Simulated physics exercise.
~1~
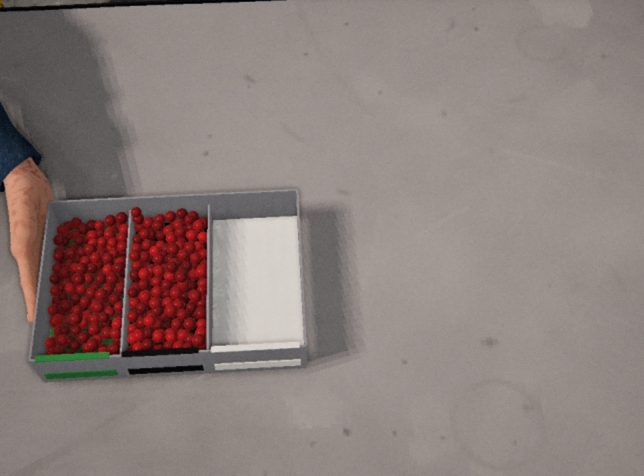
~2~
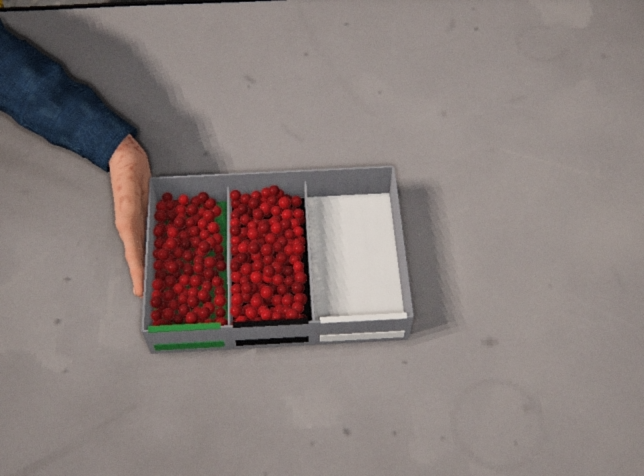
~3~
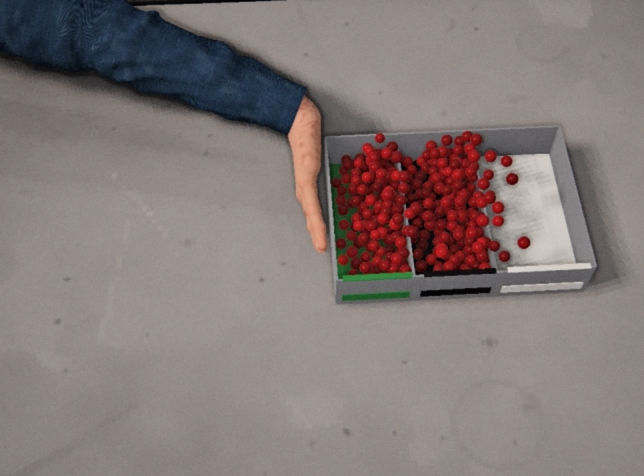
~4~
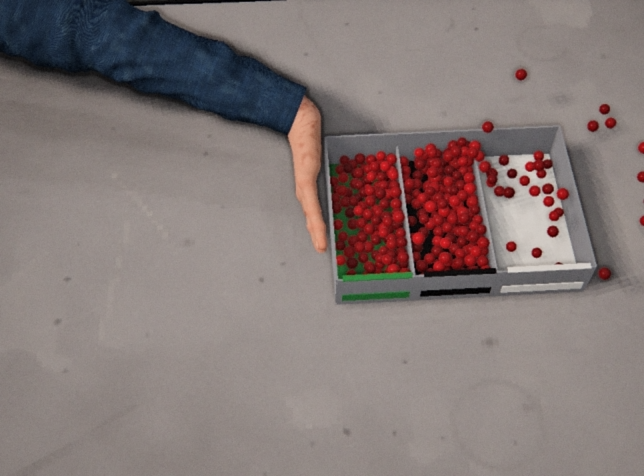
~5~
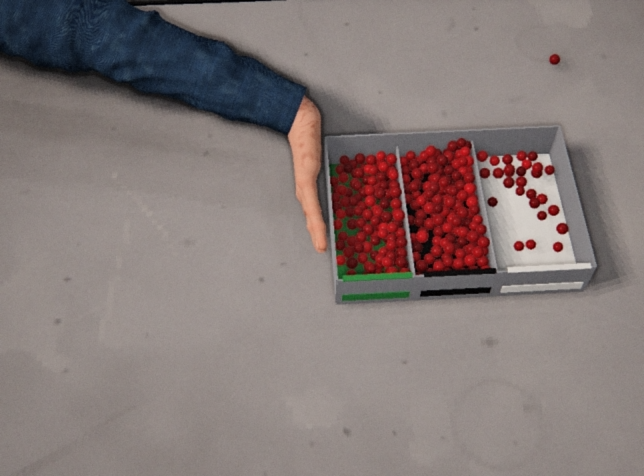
Hand pushing a divided tray of cranberries right and stopping, berries spilling into the white compartment and a few flying out.
